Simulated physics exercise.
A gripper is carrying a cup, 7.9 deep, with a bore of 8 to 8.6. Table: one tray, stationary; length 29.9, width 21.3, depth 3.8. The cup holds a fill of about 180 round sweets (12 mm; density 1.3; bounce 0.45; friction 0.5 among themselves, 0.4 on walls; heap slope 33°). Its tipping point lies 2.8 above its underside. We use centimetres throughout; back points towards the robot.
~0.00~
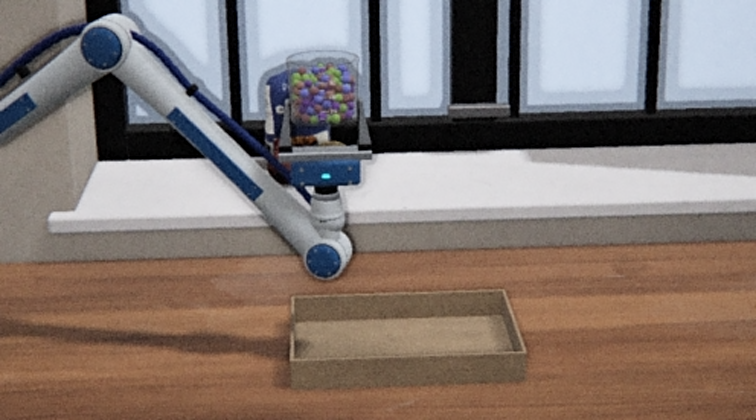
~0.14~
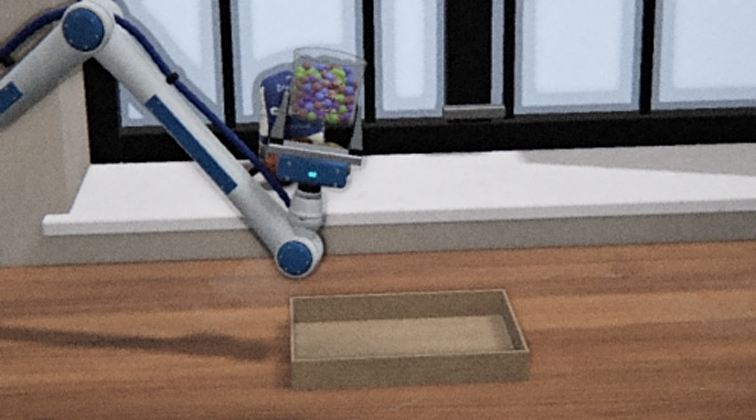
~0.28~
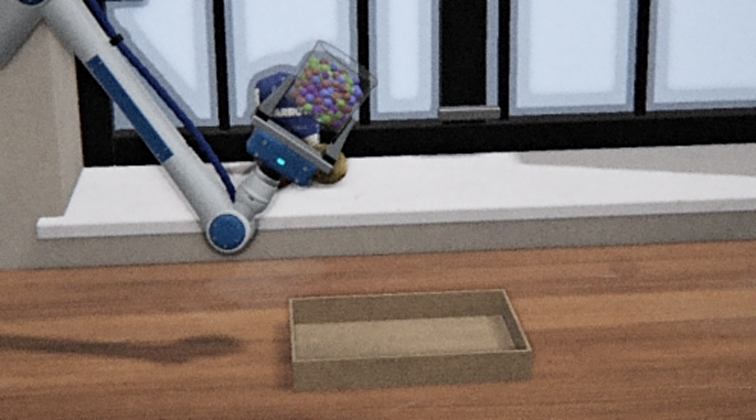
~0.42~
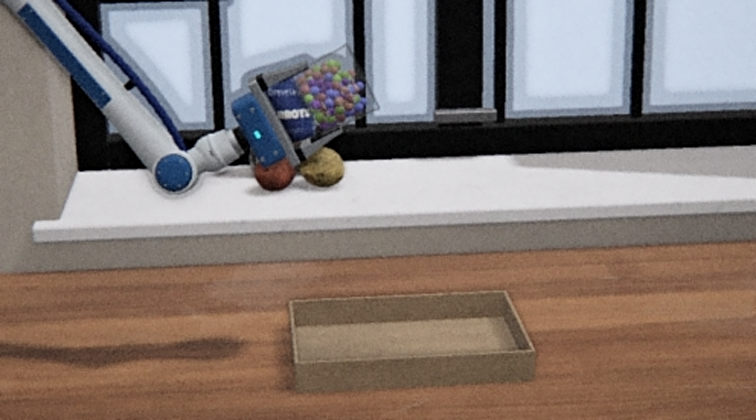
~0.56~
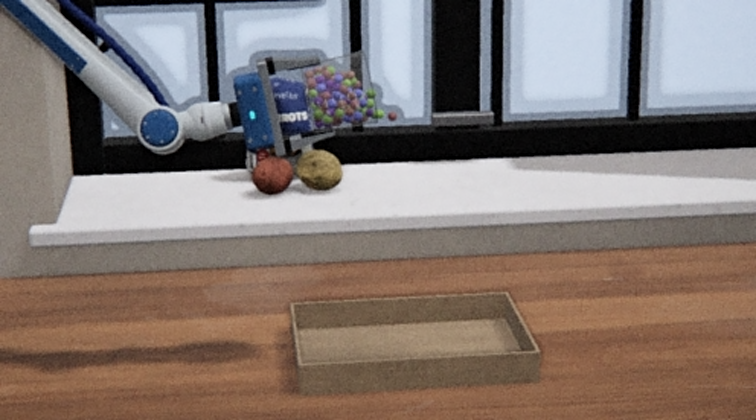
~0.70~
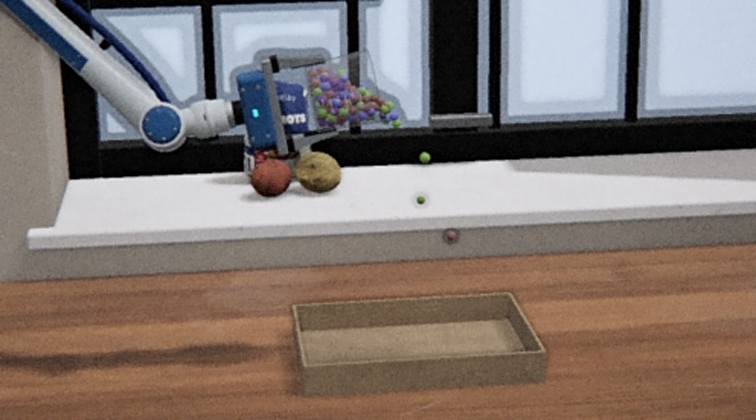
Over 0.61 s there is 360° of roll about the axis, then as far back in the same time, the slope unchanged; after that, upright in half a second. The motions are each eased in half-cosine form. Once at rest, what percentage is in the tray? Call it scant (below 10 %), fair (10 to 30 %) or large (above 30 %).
Large.
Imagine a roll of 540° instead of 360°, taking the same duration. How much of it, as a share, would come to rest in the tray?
That would come to close to 35 in a hundred.
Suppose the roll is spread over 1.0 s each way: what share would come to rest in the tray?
Estimated share: Close to 60 %.
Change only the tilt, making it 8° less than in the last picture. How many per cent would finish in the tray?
About 25 %.
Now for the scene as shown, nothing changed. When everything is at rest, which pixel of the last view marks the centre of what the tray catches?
Near (459, 345).
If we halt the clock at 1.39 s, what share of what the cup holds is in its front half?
Around 50 percent.
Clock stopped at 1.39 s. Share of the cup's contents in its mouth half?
Share in mouth half: Approx. 40 %.
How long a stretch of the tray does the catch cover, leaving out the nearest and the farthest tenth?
22 cm, roughly.
After 1.39 s, tipped 81°, highest piece 38 above the table; 130 in the cup, 36 in the tray, 1 on the table or floor, 12 in flight or on a rim.
After 2.08 s, tipped 63°, highest piece 37 above the table; 97 in the cup, 75 in the tray, 3 on the table or floor, 4 in flight or on a rim.
After 2.62 s, upright, highest piece 39 above the table; 96 in the cup, 80 in the tray, 3 on the table or floor.
After 3.32 s, upright, highest piece 39 above the table; 96 in the cup, 80 in the tray, 3 on the table or floor.
At rest, 96 in the cup, 80 in the tray, 3 on the table or floor. That is 45 % in the tray.
